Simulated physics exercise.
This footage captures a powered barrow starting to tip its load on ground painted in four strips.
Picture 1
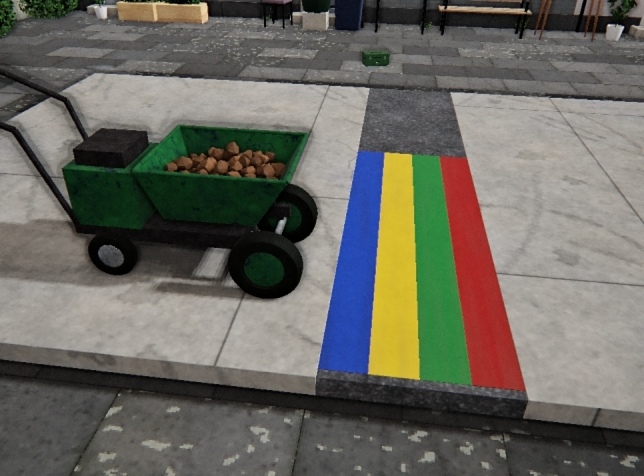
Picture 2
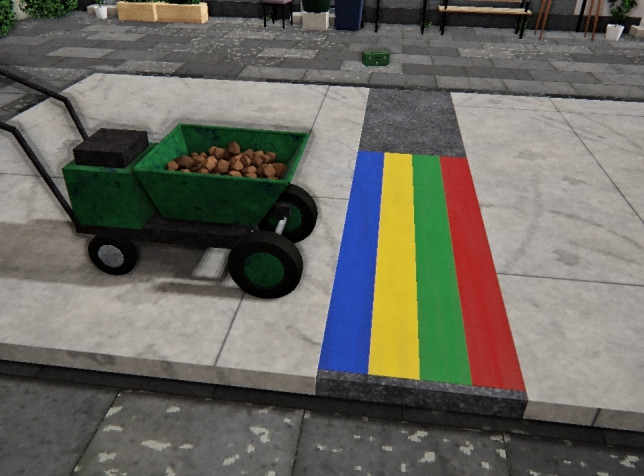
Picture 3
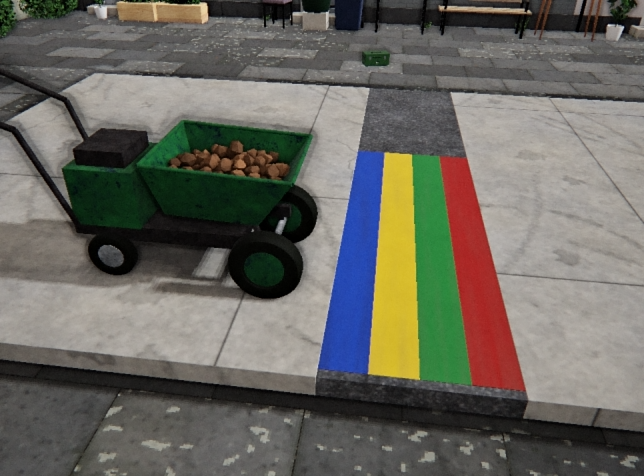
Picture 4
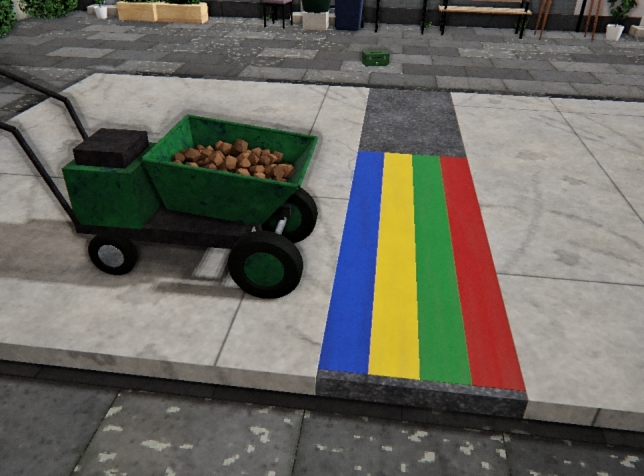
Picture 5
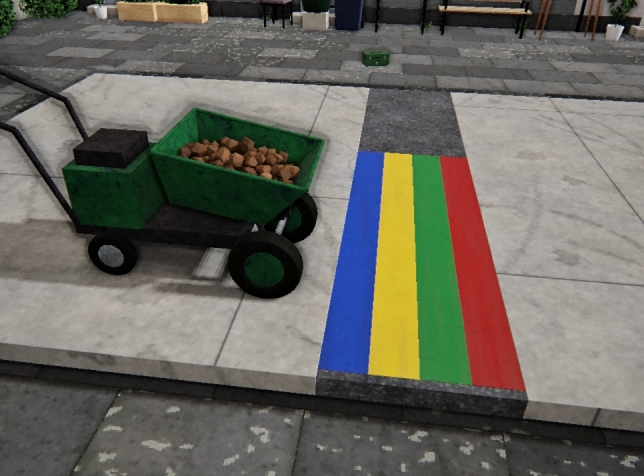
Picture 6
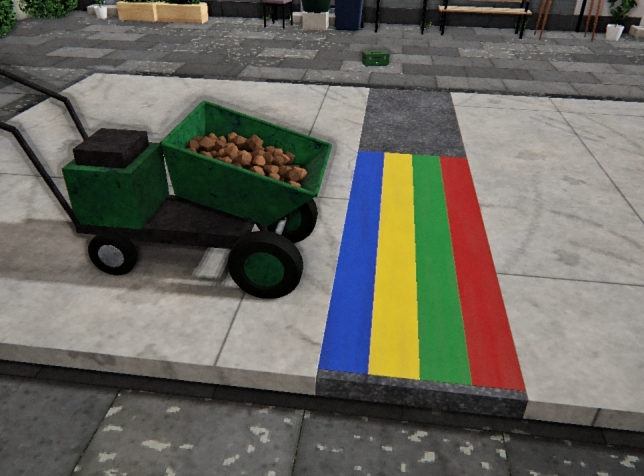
Green skip of a powered barrow, loaded with brown clods, tilting gradually rightward beside blue, yellow, green and red ground strips.
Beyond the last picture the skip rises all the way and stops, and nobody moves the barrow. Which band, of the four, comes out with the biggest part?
The yellow band comes out ahead.
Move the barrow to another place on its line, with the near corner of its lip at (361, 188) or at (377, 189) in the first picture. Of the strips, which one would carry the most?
Spot 1 - the red one; spot 2 - the red strip.
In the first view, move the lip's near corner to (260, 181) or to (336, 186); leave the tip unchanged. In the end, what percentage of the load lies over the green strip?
About 20 percent the first time, about 40 percent the second.
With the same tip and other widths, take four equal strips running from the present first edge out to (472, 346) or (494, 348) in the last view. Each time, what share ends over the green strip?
About 20 % and 20 %.
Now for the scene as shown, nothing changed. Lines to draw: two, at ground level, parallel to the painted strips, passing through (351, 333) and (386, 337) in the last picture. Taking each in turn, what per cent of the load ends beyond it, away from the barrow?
Around 90 in a hundred for the first, 70 in a hundred for the second.
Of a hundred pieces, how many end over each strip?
Approximate shares - blue strip 15, yellow strip 35, green strip 20, red strip 15.
Soon, skip tipped steeply; all in the skip.
A while on, skip tipped right over; most in the skip; a stray few over the blue strip; about a quarter over the yellow strip.
Towards the end, skip tipped right over; about a quarter in the skip; a small part over the blue strip; about a third over the yellow strip; about a quarter over the green strip; a small part over the red strip; a stray few off the paint.
Finally, skip tipped right over; a small part in the skip; a small part over the blue strip; about a third over the yellow strip; about a quarter over the green strip; about a quarter over the red strip; a small part off the paint.
